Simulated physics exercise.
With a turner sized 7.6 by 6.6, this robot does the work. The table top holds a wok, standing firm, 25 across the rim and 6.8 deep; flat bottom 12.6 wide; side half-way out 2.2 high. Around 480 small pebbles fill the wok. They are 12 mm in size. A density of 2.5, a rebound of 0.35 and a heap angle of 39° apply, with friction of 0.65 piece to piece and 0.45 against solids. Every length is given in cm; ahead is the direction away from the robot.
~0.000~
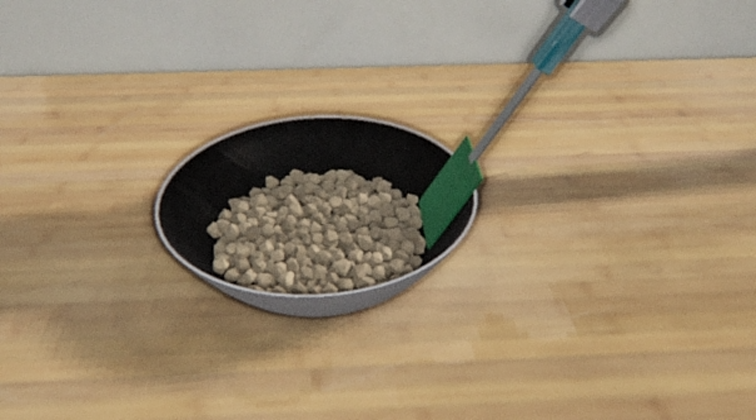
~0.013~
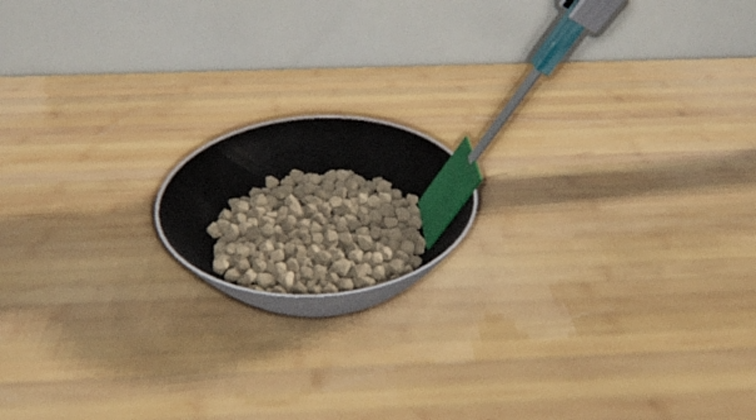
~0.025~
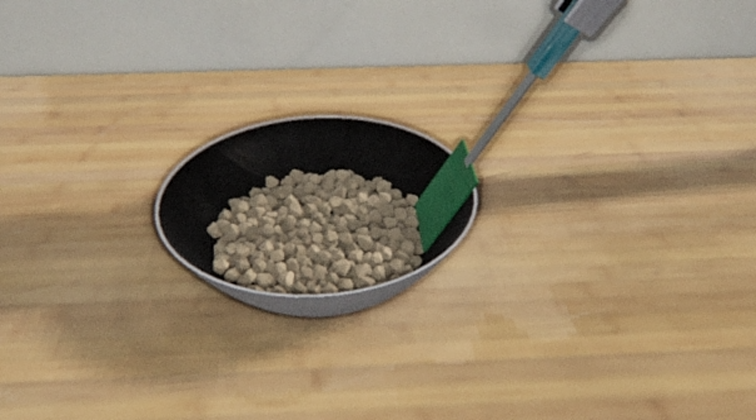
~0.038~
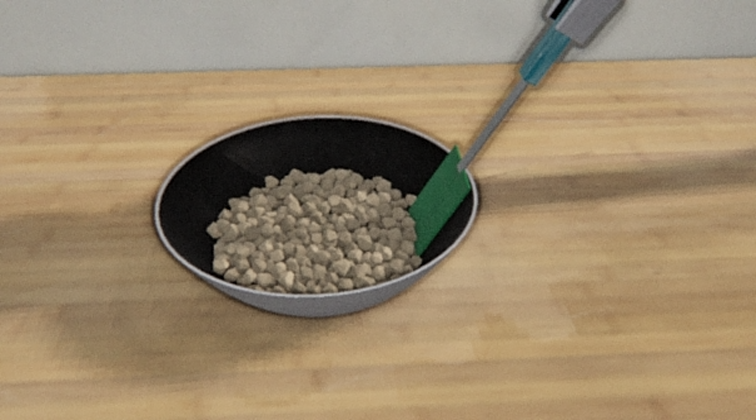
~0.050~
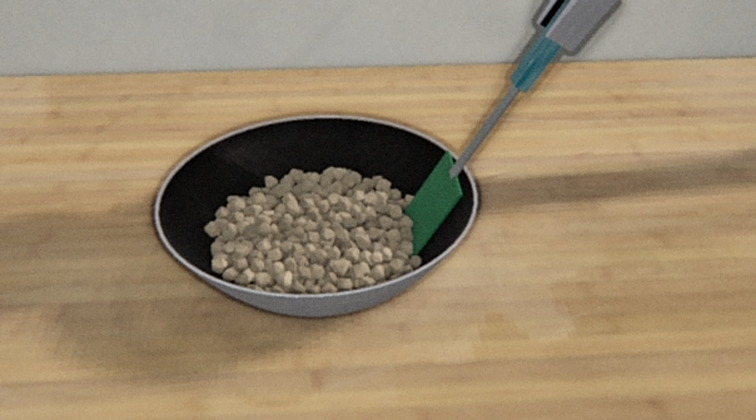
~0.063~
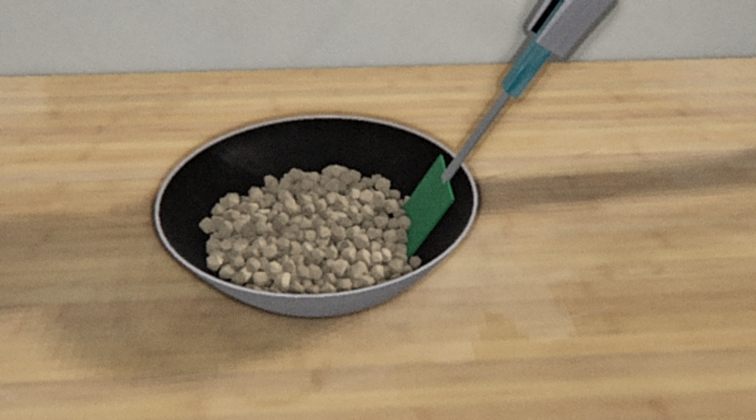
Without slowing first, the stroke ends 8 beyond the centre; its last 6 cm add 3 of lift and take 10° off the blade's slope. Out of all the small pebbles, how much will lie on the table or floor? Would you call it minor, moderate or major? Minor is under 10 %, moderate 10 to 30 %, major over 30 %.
I would call it moderate.
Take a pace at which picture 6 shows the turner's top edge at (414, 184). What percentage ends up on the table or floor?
My guess is around 40 percent.
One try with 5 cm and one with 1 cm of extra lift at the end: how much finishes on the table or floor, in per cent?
I'd put it near 15 in a hundred, then near 10 in a hundred.
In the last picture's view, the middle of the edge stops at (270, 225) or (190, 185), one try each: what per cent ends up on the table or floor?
First try about 0 percent, second about 30 percent.
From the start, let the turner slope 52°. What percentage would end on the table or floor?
My guess is close to 10 per cent.
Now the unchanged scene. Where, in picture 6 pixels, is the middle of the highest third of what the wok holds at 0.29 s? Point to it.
It is centred at roughly (231, 208).
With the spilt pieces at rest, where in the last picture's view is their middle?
At about (109, 260) in the last picture.
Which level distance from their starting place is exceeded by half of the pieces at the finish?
Somewhere about 4 centimetres, I'd say.
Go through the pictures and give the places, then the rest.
In the first frame, the turner top edge at (474, 156), sloping 60°; upper third of the load around (324, 226), from x 215 to 420, top at y 175; 476 in the wok.
In the second frame, the turner top edge at (474, 157), sloping 60°; upper third of the load around (324, 226), from x 215 to 420, top at y 175.
In the third frame, the turner top edge at (470, 160), sloping 60°; upper third of the load around (322, 227), from x 215 to 420, top at y 175.
In the fourth frame, the turner top edge at (463, 166), sloping 60°; upper third of the load around (323, 226), from x 215 to 415, top at y 175.
In the fifth frame, the turner top edge at (455, 171), sloping 60°; upper third of the load around (314, 226), from x 215 to 415, top at y 175.
In the sixth frame, the turner top edge at (447, 176), sloping 60°; upper third of the load around (311, 225), from x 210 to 415, top at y 170; 476 in the wok.
After 0.17 s, sloping 60°, highest piece 8 above the table; 476 in the wok.
After 0.29 s, sloping 56°, highest piece 8 above the table; 474 in the wok, 2 on the blade or in flight.
After 0.54 s, sloping 50°, highest piece 9 above the table; 398 in the wok, 65 on the table or floor, 13 on the blade or in flight.
After 1.59 s, sloping 50°, highest piece 8 above the table; 398 in the wok, 78 on the table or floor.
In the end, 398 in the wok, 78 on the table or floor. That is 16 % on the table or floor.
